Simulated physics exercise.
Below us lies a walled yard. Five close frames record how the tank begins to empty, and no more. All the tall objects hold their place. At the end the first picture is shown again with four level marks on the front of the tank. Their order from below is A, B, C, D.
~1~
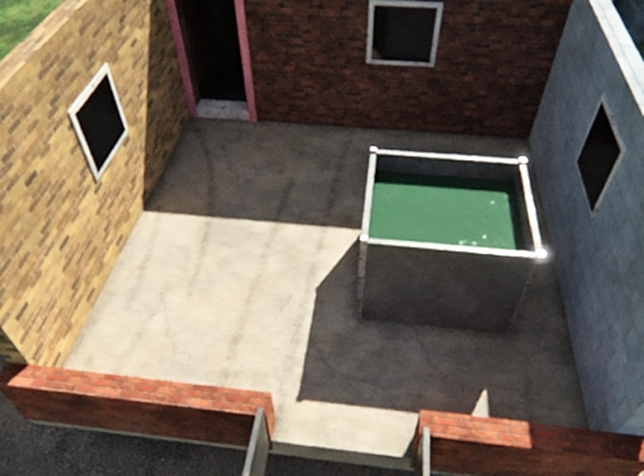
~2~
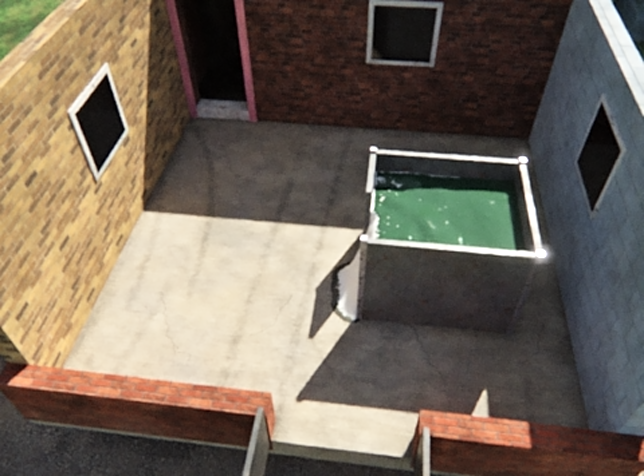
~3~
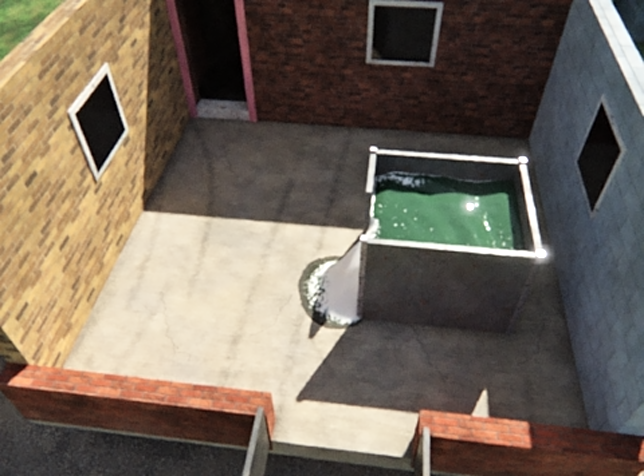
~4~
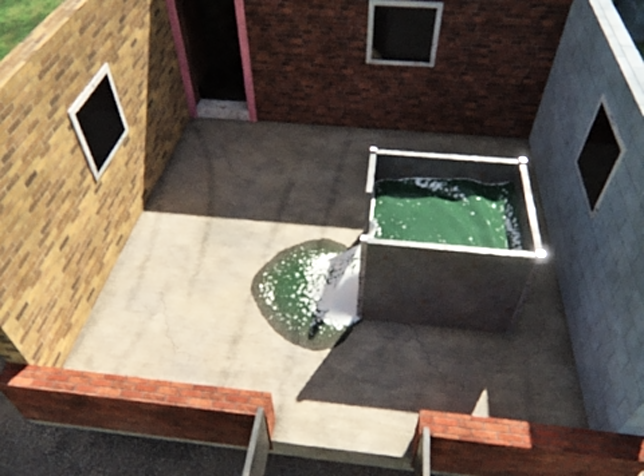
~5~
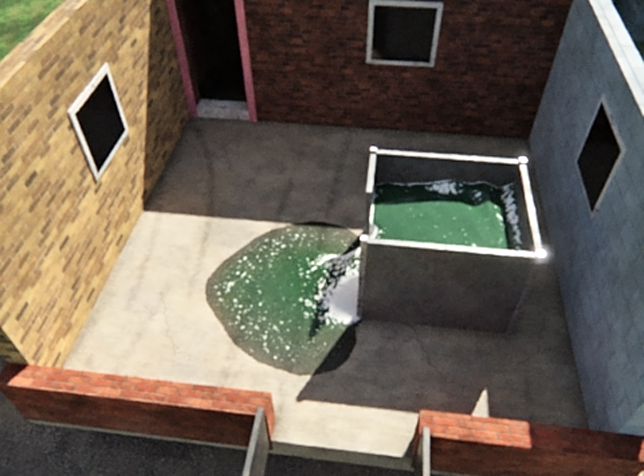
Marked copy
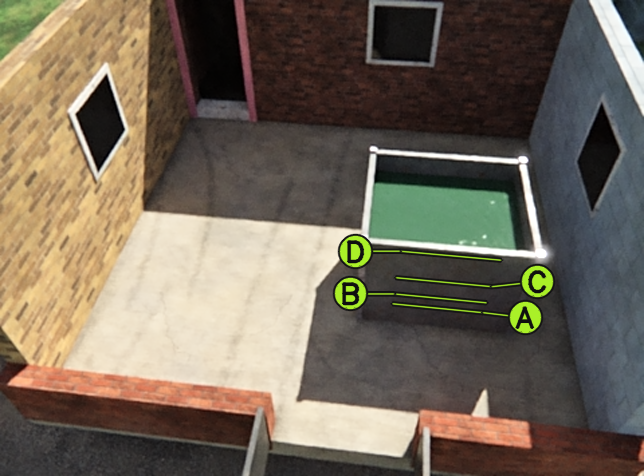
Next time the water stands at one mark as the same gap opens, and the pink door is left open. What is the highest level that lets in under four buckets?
C is the one.
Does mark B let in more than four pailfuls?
No, that is safe.
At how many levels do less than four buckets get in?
Three.
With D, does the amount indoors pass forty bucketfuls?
No, it does not.
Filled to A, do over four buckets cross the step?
No, not at all.
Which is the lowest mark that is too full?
D it is.
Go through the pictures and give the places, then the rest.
In the first picture, water in the tank at rest, its middle at (445, 216); foot of the pink doorway at (224, 119); open gate at (345, 399).
In the second picture, 1 % of the ground under water, visible out to (354, 318).
In the third picture, 2 % of the ground under water, visible out to (305, 281).
In the fourth picture, 6 % of the ground under water, visible out to (259, 292).
In the fifth picture, 12 % of the ground under water, visible out to (212, 284).
In lime, A at (437, 308); B at (439, 298); C at (443, 282); D at (449, 255); from the bottom up A, B, C, D.
With A, nothing gets over.
With B, nothing gets over.
With C, a splash gets over, under a bucket.
With D, about 13 bucketfuls get in.
